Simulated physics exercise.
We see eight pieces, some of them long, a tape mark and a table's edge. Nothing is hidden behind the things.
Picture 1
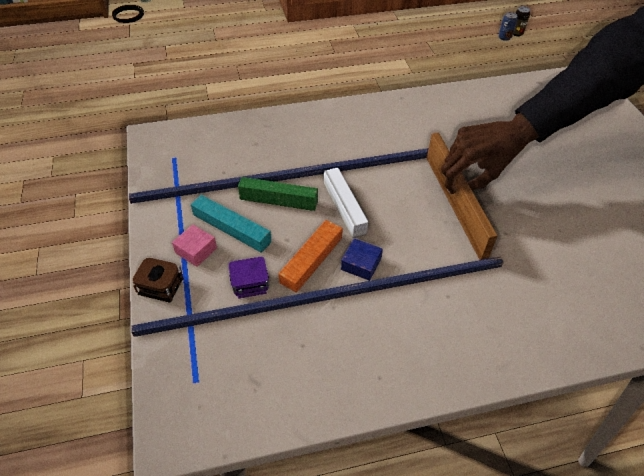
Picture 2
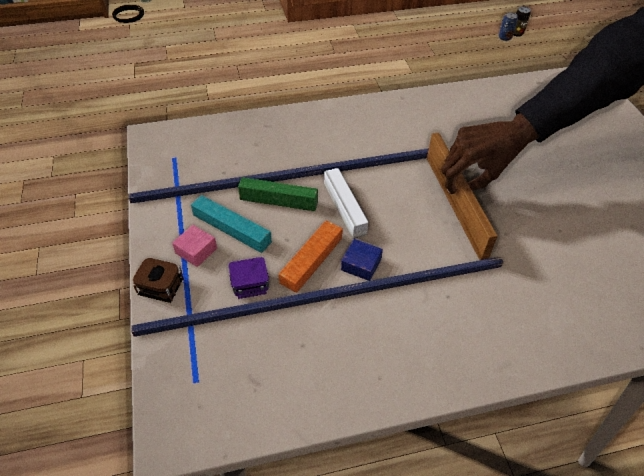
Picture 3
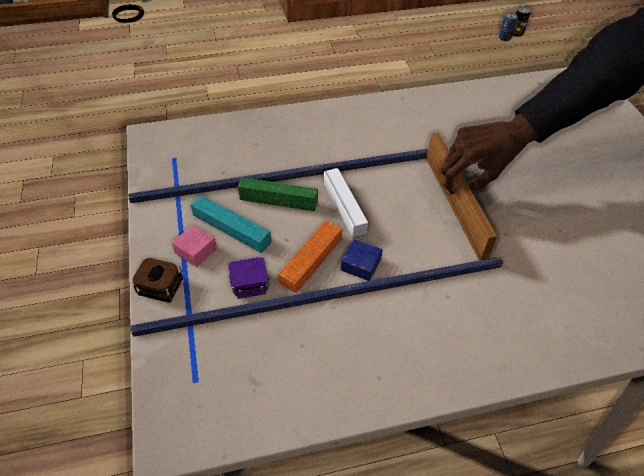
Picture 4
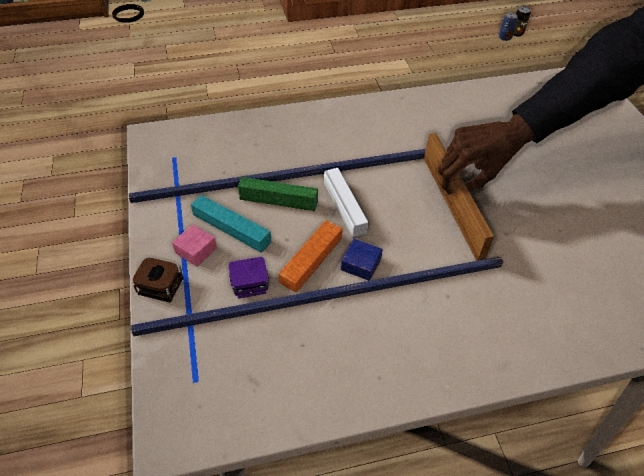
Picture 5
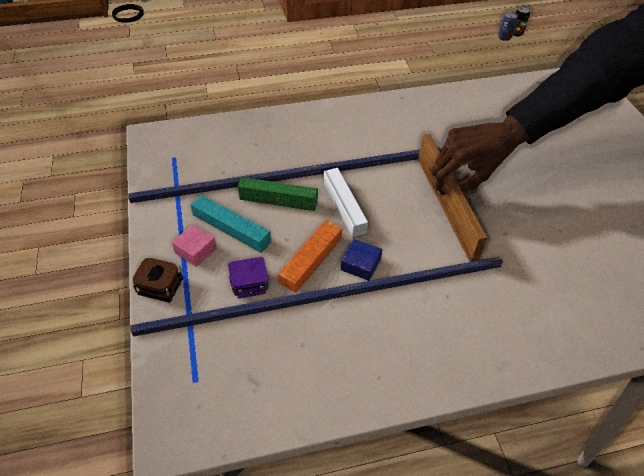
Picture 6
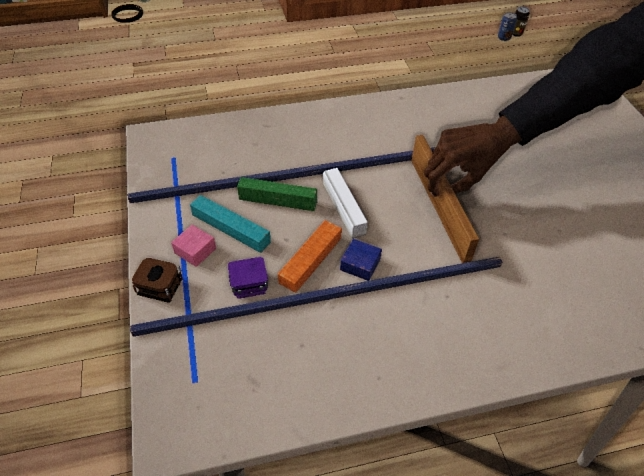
On a table, a hand slides a wooden board slightly left toward several colored blocks.
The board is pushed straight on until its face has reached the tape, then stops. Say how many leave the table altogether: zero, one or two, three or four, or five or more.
In the end the number that fall off is three or four.
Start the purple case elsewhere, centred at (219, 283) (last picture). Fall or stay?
Then it comes down.
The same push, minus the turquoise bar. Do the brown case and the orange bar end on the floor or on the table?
The brown case is lost; the orange bar holds on.
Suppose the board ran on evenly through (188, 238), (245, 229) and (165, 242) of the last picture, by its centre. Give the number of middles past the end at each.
In that order 4, 0 and 5.
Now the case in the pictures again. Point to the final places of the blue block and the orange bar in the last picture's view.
About (170, 304), and the other about (141, 284).
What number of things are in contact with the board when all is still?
In contact: 2.
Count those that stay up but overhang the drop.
That would be 2.
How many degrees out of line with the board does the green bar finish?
About 30°.
Early on, none off yet; brown case at rest near (157, 280); pink block at rest near (194, 245); turquoise bar at rest near (230, 223).
A while later, none off yet; brown case at rest near (157, 280); pink block at rest near (194, 245); turquoise bar travelled a little near (215, 223).
Further along, none off yet; brown case leaning a little near (115, 286); pink block travelled about its own width near (146, 257); turquoise bar travelled about its own width near (151, 227).
Finally, the number that fall off is three or four; lost, purple case, turquoise bar, pink block and brown case.
